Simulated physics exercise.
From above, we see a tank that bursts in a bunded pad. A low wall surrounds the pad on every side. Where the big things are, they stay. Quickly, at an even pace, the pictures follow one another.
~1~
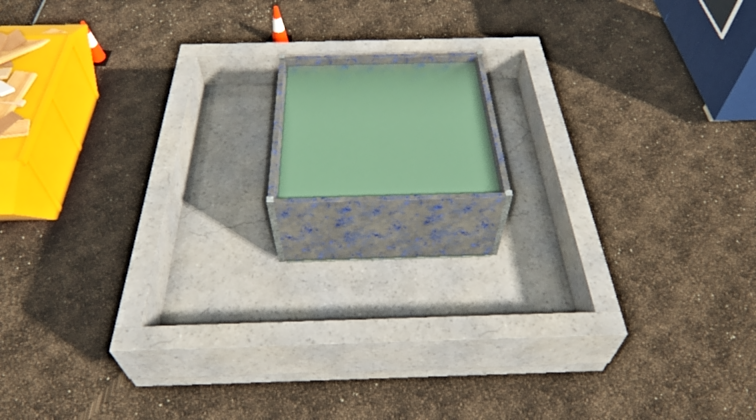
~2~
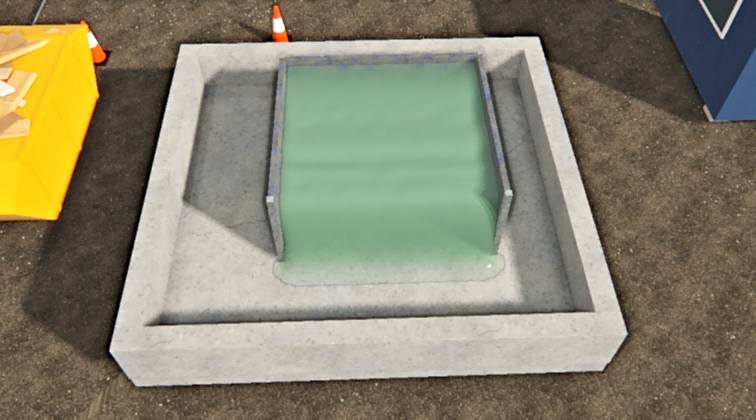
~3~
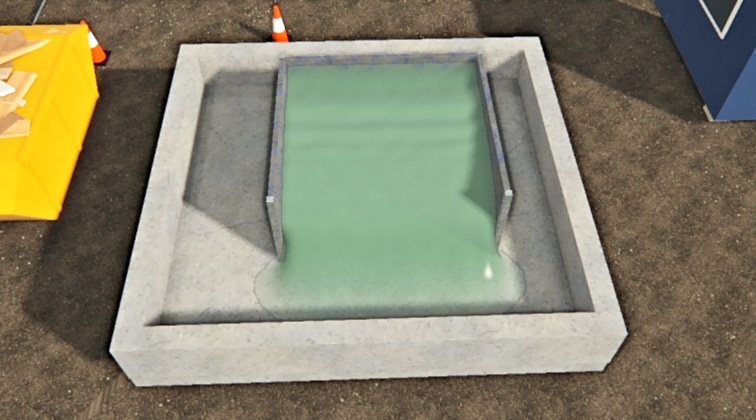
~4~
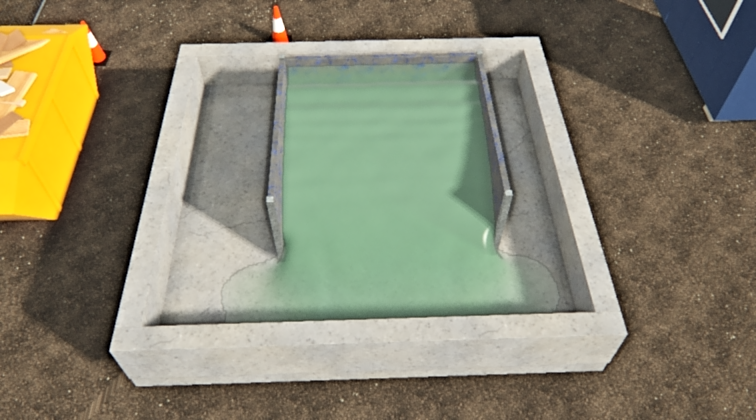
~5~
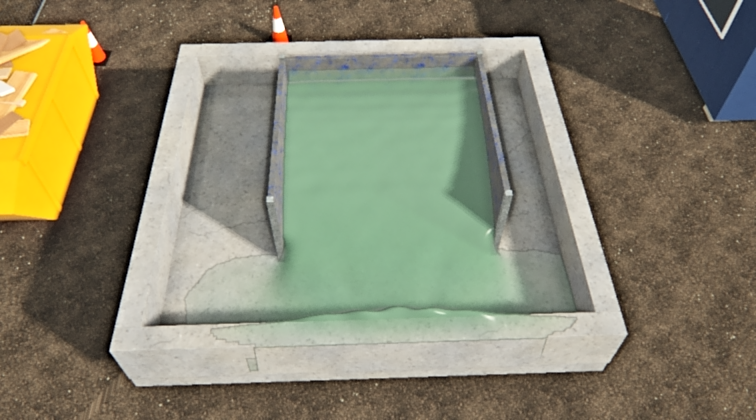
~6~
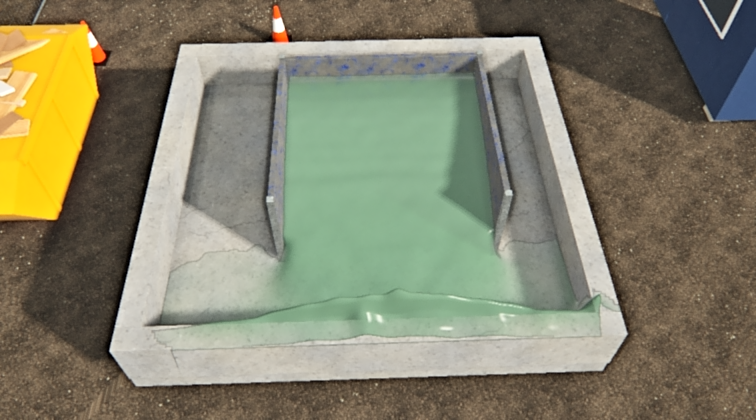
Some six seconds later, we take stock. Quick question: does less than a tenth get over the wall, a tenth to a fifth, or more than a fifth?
The water that escapes is between one tenth and one fifth.
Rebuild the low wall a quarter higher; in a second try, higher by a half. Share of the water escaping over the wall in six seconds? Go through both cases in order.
Roughly 6 per cent, then roughly 4 per cent.
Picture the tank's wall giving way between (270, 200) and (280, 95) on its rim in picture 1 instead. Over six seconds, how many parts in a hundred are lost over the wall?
My estimate is near 10 percent.
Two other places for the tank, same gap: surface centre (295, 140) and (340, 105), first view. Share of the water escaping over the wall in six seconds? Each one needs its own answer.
Respectively 14 and 12 per cent.
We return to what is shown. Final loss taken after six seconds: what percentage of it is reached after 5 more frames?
Around 55 % of the total, roughly.
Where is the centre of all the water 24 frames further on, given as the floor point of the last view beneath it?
Centre point: Around (363, 183).
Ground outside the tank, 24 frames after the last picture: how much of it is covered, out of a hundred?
I'd say close to 100 per cent.
A moment on, water covers 40 % of the floor; the low wall has let 2 % over.
Next, water covers 50 % of the floor; the low wall has let 7 % over.
Then, water covers 80 % of the floor; the low wall has let 12 % over.
Later, water covers 80 % of the floor; the low wall has let 12 % over.
In the end, water covers 80 % of the floor; the low wall has let 12 % over.
